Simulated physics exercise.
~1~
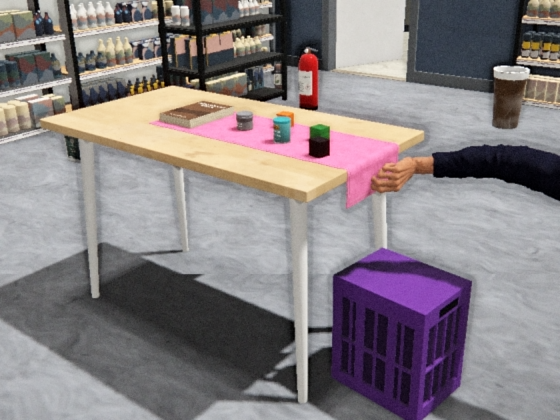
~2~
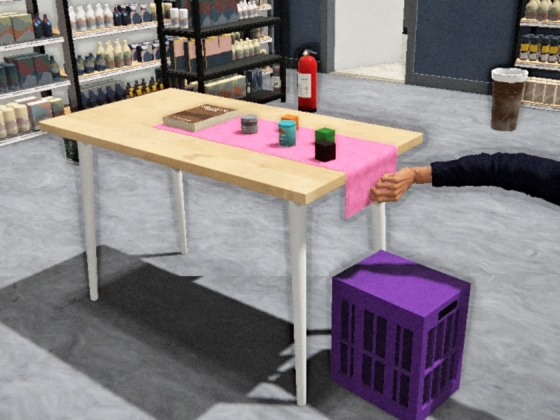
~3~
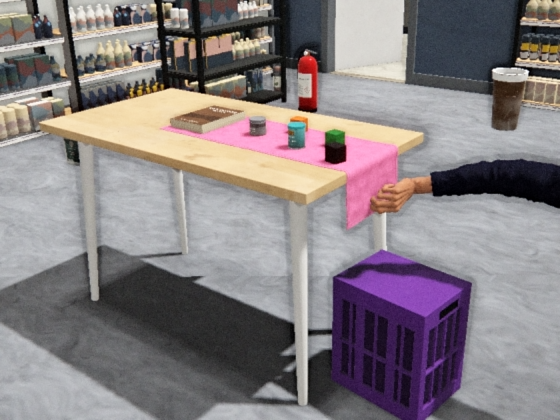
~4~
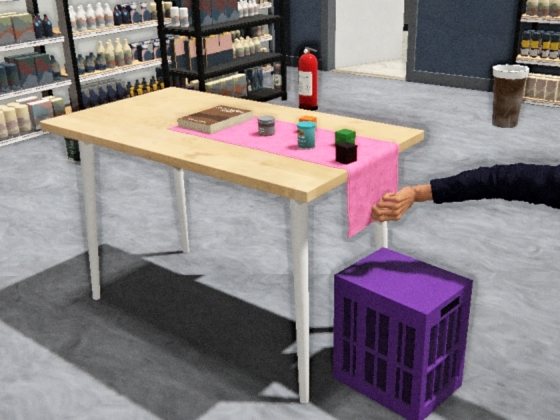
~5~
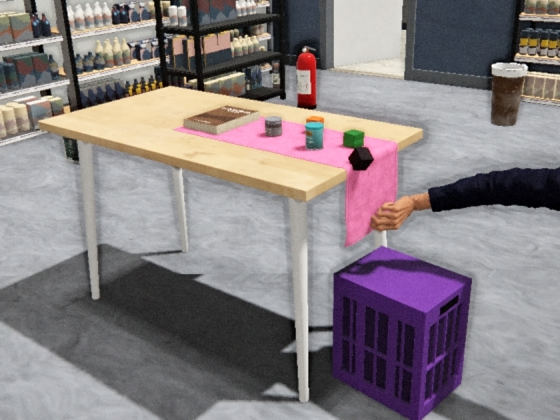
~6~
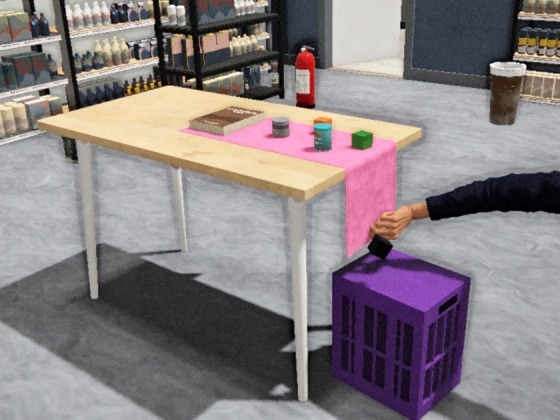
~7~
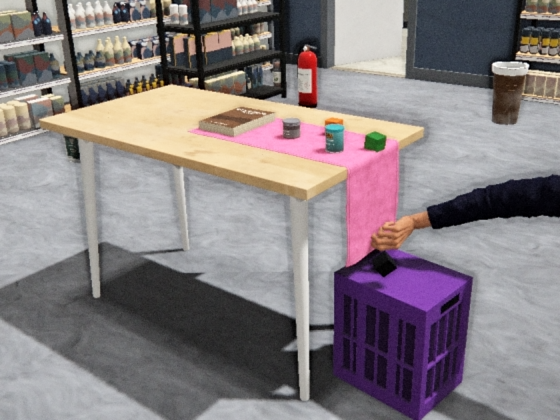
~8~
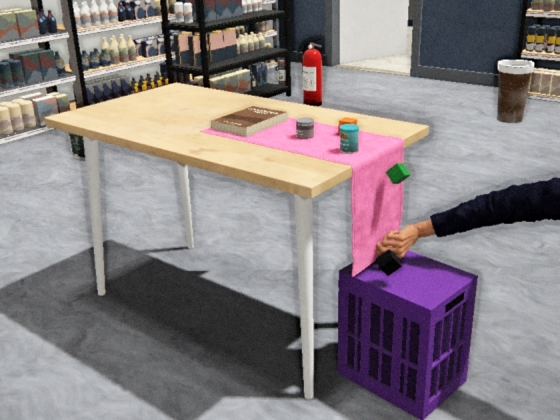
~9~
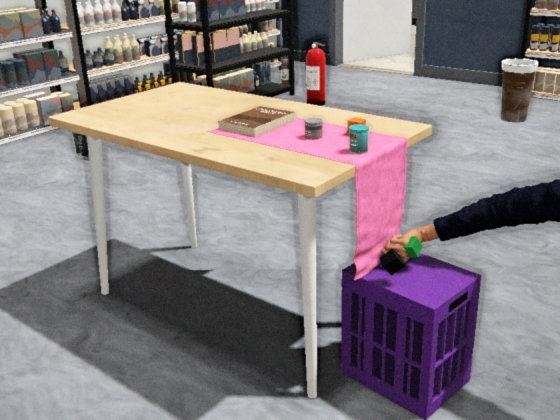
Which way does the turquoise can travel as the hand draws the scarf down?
The turquoise can moves to the right along with the scarf, staying upright on the table.
